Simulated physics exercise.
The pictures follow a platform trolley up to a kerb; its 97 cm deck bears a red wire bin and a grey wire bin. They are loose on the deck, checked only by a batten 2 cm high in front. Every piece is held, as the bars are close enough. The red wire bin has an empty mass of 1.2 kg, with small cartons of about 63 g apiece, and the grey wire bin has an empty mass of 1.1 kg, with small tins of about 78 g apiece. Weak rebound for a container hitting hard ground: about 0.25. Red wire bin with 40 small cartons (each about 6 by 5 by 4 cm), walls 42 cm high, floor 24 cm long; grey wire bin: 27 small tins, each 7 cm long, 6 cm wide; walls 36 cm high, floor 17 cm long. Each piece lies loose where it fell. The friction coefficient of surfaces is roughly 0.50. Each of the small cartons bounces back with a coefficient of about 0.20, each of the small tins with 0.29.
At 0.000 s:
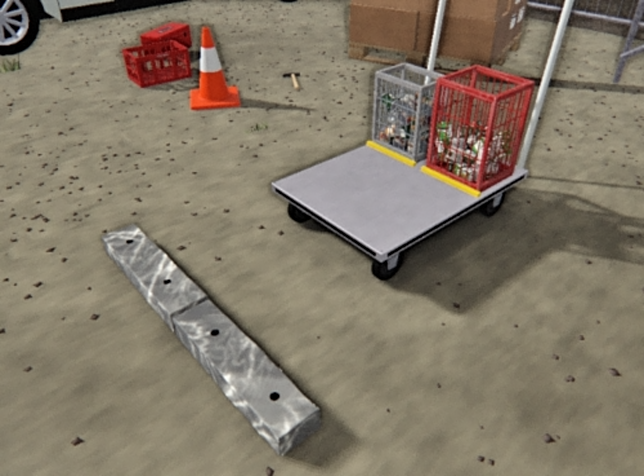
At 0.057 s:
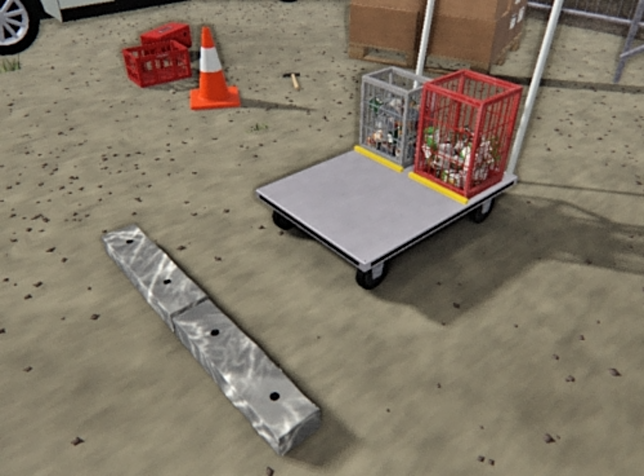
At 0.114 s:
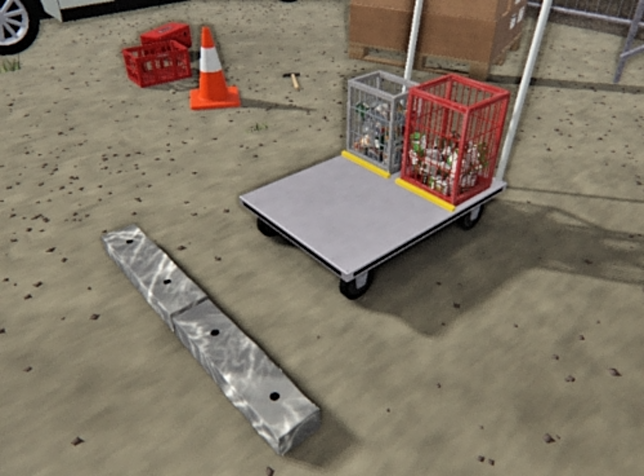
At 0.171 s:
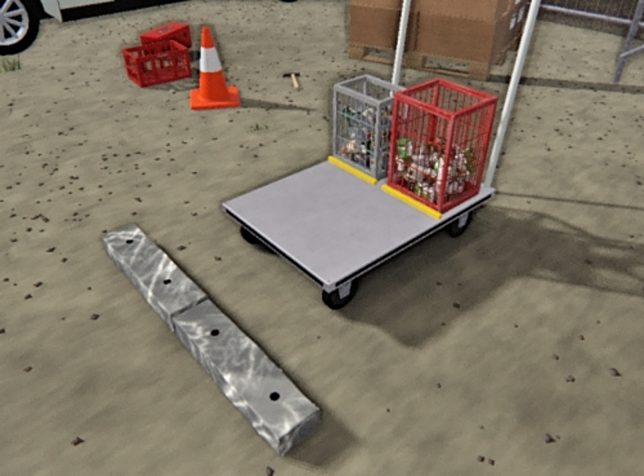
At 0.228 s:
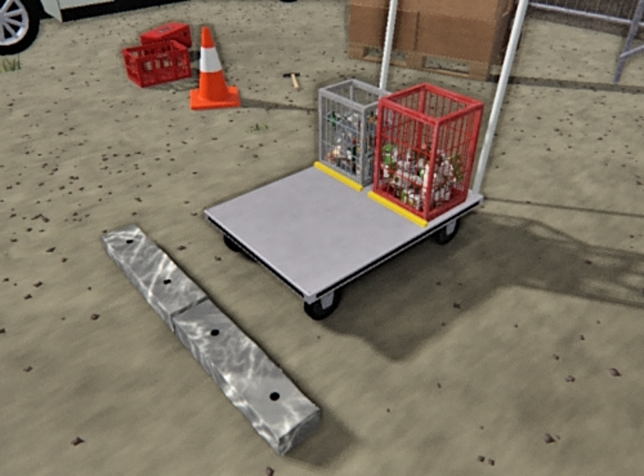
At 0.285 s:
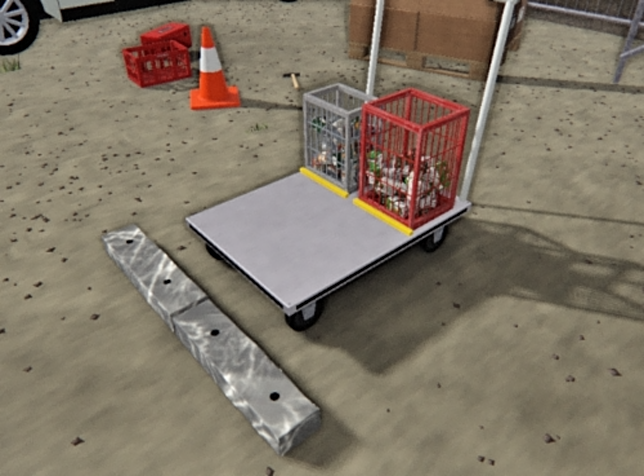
The clip opens on a flat platform trolley carrying a red wire bin and a grey wire bin, both holding small items, on dirt ground beyond a low kerb. The trolley rolls steadily down and to the left, narrowing the gap, while both bins ride along upright and the surroundings stay still.
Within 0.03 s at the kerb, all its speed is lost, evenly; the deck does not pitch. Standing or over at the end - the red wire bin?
It will stay standing.
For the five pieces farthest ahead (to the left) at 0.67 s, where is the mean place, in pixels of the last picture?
Their centre is around (280, 165).
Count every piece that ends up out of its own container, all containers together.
Roughly 1 pieces.
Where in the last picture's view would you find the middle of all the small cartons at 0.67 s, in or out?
Somewhere around pixel (382, 198).
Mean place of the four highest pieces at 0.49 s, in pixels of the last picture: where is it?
Their mean place is near (305, 144) in the last picture.
After 0.37 s, it starts to lose speed.
After 0.49 s, the red wire bin leans 12° with 0 of 40 out and the grey wire bin leans 22° with 0 of 27 out.
After 0.67 s, the red wire bin leans 4° with 0 of 40 out and the grey wire bin leans 46° with 0 of 27 out.
After 0.97 s, the red wire bin is upright with 0 of 40 out and the grey wire bin is down with 0 of 27 out.
Final count (at 1.27 s), the red wire bin is upright with 0 of 40 out and the grey wire bin is down with 1 of 27 out. Greatest lean of the red wire bin, 13°.
